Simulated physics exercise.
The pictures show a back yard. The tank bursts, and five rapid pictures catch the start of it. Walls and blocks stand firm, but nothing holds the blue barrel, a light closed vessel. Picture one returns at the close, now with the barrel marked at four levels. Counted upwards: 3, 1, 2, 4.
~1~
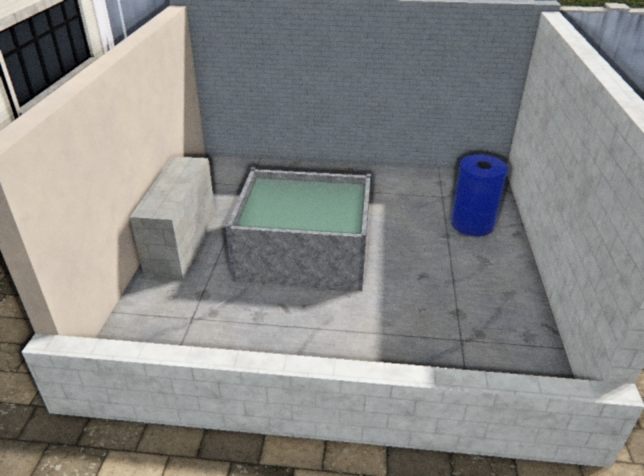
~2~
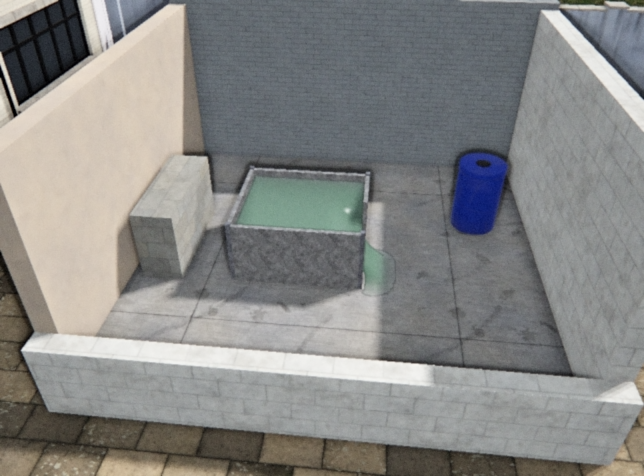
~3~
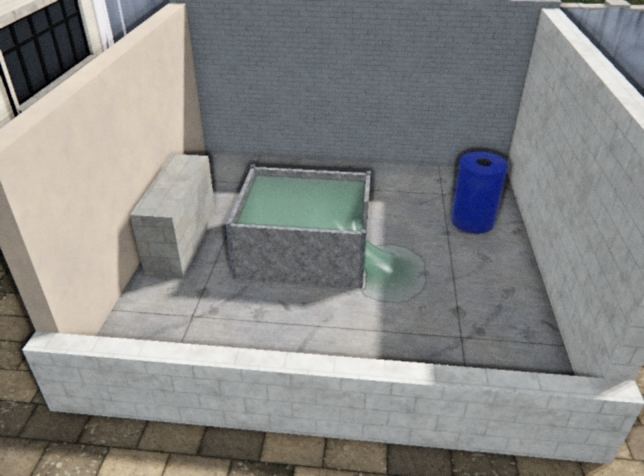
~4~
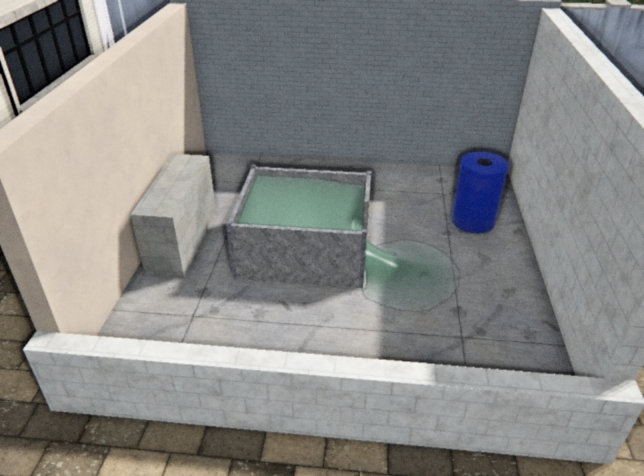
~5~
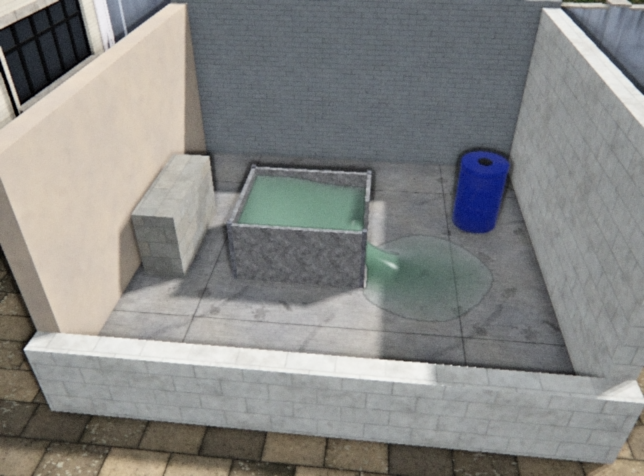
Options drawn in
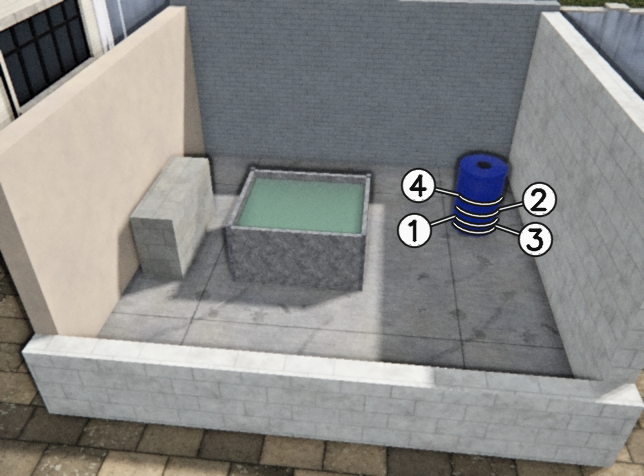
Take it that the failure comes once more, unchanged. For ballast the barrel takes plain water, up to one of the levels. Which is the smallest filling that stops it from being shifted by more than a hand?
Go for 1.
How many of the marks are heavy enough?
Three of them.
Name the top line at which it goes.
That is line 3.
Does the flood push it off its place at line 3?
Yes, that goes wrong.
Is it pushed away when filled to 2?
No, that is safe.
On the marked copy, 1 at (477, 225); 2 at (479, 216); 3 at (476, 232); 4 at (482, 204); from the bottom up 3, 1, 2, 4.
If 1 is chosen, it does not move.
If 2 is chosen, it does not move.
If 3 is chosen, it is pushed about its own width away.
If 4 is chosen, it does not move.
